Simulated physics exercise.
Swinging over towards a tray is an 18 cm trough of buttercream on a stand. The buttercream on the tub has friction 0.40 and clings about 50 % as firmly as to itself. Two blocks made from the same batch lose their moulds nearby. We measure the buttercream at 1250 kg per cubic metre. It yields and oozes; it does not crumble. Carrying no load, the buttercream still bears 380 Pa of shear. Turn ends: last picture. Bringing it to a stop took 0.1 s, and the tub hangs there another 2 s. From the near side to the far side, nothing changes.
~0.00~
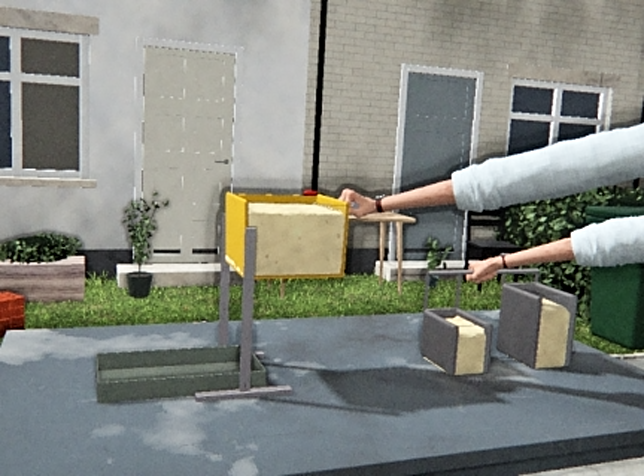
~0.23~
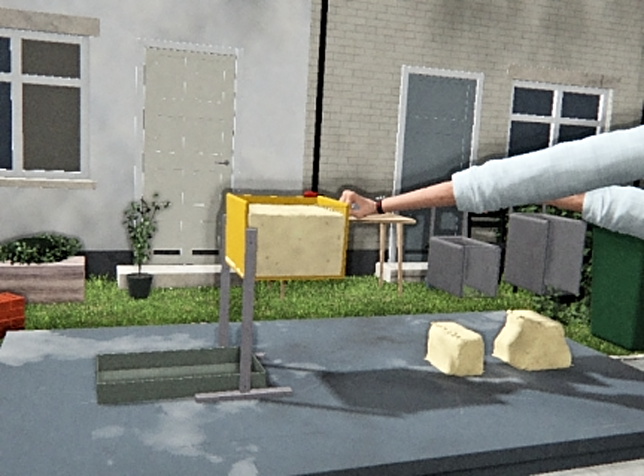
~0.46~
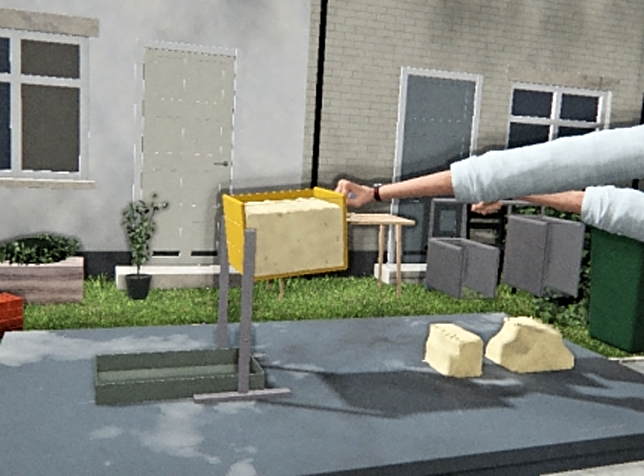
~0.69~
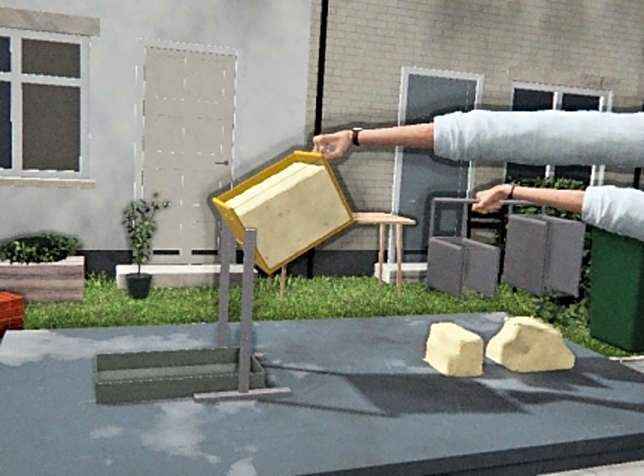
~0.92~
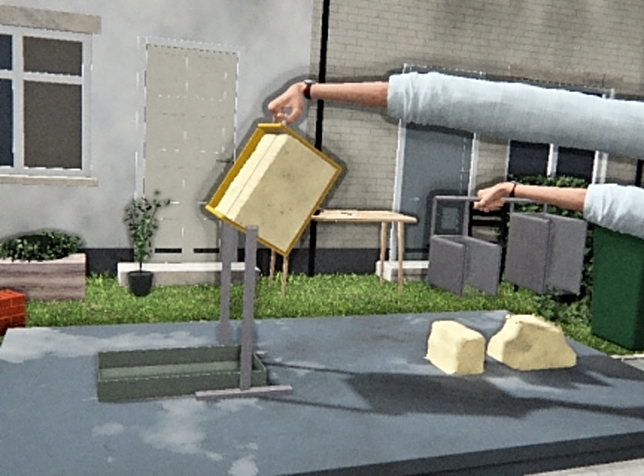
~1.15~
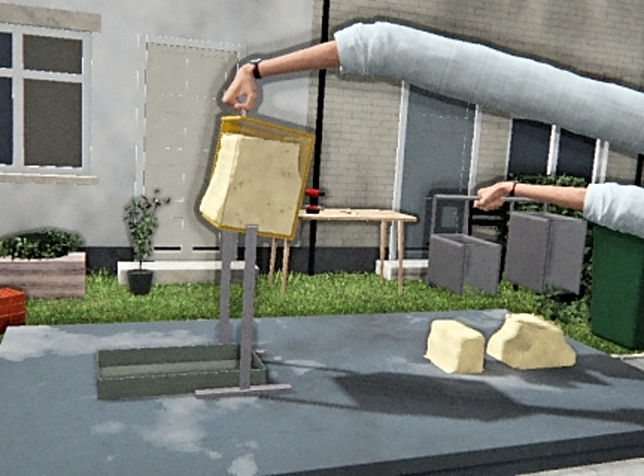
A yellow trough of pale buttercream on a stand is tilted steeply leftward by a hand gripping its rim, after another hand lifts grey moulds off two blocks on the right, which sag slightly, the taller one more.
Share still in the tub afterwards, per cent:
Near 44 %.
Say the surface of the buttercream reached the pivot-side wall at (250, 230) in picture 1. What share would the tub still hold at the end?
Roughly 65 per cent would still be in the tub at the end.
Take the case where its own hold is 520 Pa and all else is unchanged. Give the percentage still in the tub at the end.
It would come to about 50 %.
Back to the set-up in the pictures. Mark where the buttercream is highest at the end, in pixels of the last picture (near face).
On the near face, the top ends up close to (271, 188).
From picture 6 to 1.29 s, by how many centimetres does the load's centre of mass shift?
Around 5 cm.
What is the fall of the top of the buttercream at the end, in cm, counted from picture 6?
12 cm.
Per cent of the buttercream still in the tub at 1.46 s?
Near 50 in a hundred.
After 1.29 s, the tub is at 81 degrees and holds 77 %.
After 1.46 s, the tub is at 81 degrees and holds 52 %.
After 1.63 s, the tub is at 81 degrees and holds 44 %.
After 1.80 s, the tub is at 81 degrees and holds 44 %.
After 3.15 s, the tub is at 81 degrees and holds 44 %.
